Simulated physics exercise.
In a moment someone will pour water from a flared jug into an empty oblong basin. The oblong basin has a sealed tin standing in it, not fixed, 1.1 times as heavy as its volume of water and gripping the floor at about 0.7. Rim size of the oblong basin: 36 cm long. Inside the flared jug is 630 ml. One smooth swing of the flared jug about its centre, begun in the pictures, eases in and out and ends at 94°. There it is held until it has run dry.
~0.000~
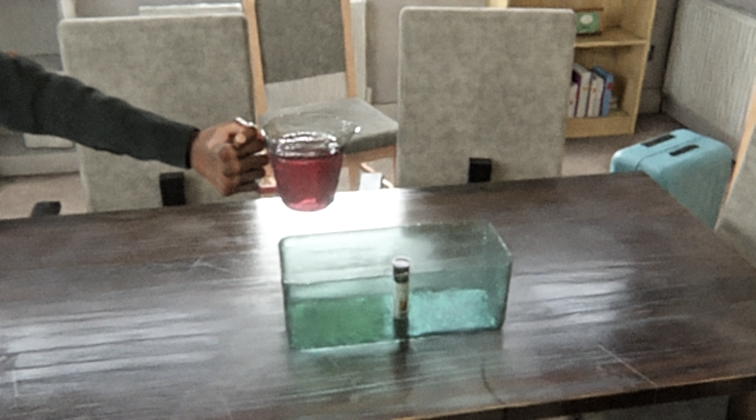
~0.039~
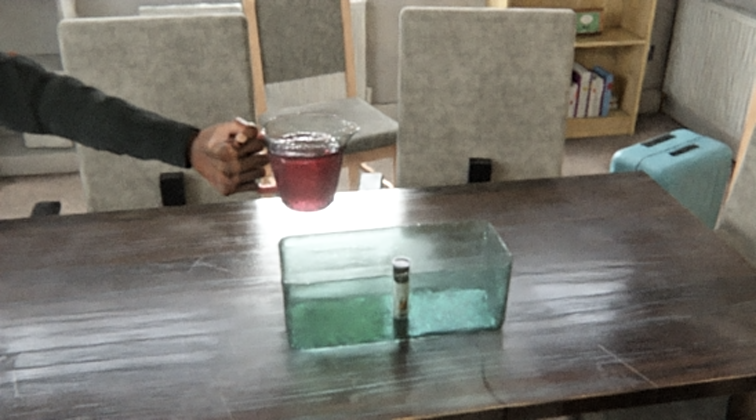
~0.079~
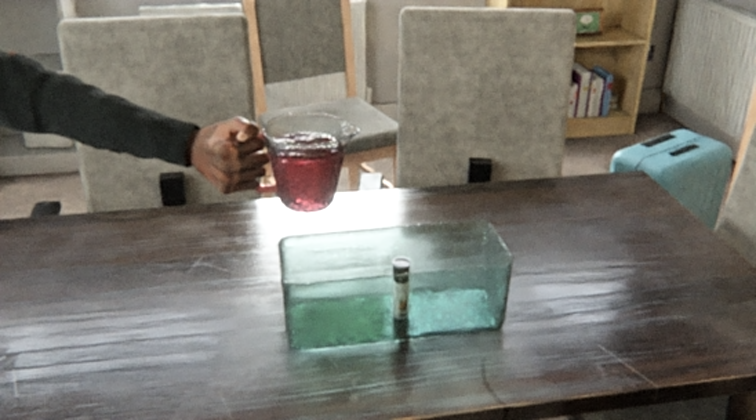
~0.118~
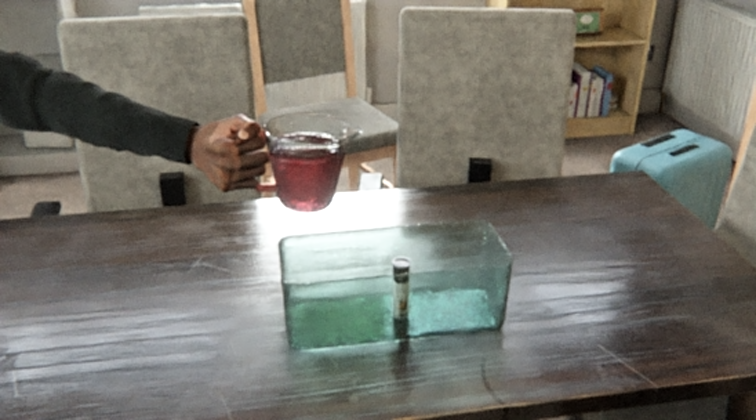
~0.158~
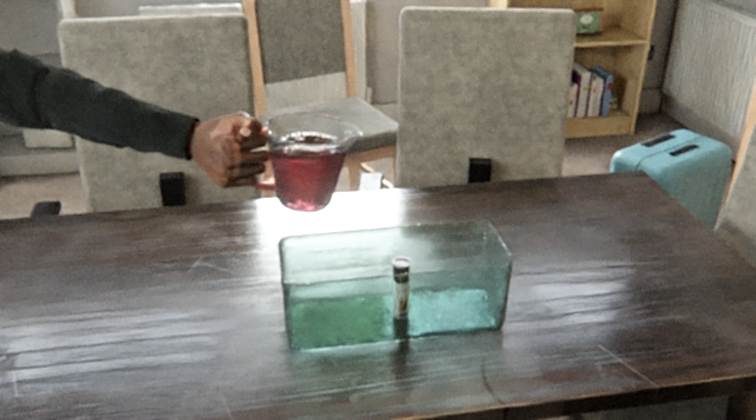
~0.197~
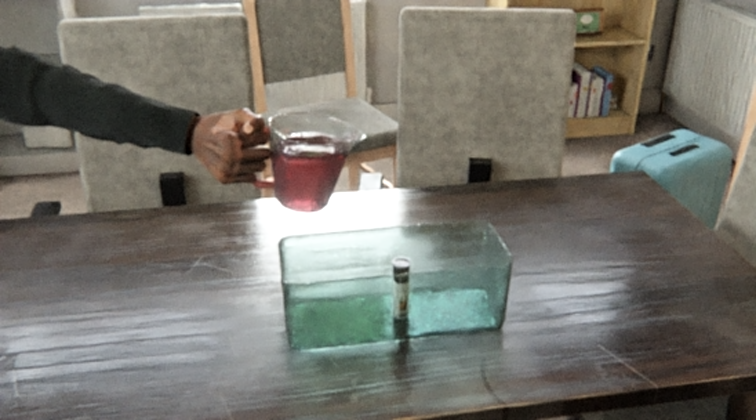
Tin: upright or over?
My bet is it won't last.
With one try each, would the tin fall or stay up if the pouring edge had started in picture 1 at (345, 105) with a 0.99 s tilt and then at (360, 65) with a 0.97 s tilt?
In the first try it comes down; in the second it remains standing.
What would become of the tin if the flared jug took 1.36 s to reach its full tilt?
The tin topples.
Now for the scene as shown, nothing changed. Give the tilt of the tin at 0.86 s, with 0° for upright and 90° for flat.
I'd say it is close to 0 degrees off upright.
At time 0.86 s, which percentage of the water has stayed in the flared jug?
28 in a hundred, give or take.
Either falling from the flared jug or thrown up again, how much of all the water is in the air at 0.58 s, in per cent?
16 %.
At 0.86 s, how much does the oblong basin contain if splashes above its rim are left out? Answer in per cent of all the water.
About 50 per cent.
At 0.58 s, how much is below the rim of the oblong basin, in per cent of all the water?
Near 1 in a hundred.
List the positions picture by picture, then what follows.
It leans 0°; its right rim is at (359, 127); the water meets the walls at (269, 147) and (343, 142); the oblong basin's rim runs from (281, 261) to (501, 241); the tin's top is at (401, 264), in the first picture.
It leans 0°; its right rim is at (359, 127); the water meets the walls at (268, 147) and (343, 142), in the second picture.
It leans 2°; its right rim is at (360, 128); the water meets the walls at (269, 147) and (343, 142), in the third picture.
It leans 3°; its right rim is at (361, 129); the water meets the walls at (270, 146) and (343, 143), in the fourth picture.
It leans 6°; its right rim is at (363, 132); the water meets the walls at (271, 146) and (345, 143), in the fifth picture.
It leans 9°; its right rim is at (365, 135); the water meets the walls at (273, 146) and (347, 144), in the sixth picture.
By 0.58 s the tilt is 61° and 82 per cent is still to pour; the tin stands where it began.
By 0.86 s the tilt is 91° and 29 per cent is still to pour; the tin stands where it began.
By 1.15 s the tilt is 94° and 3 per cent is still to pour; the tin leans 16°.
By 1.47 s the tilt is 94° and 0 per cent is still to pour; the tin lies on its side.
At rest the tin lies on its side.
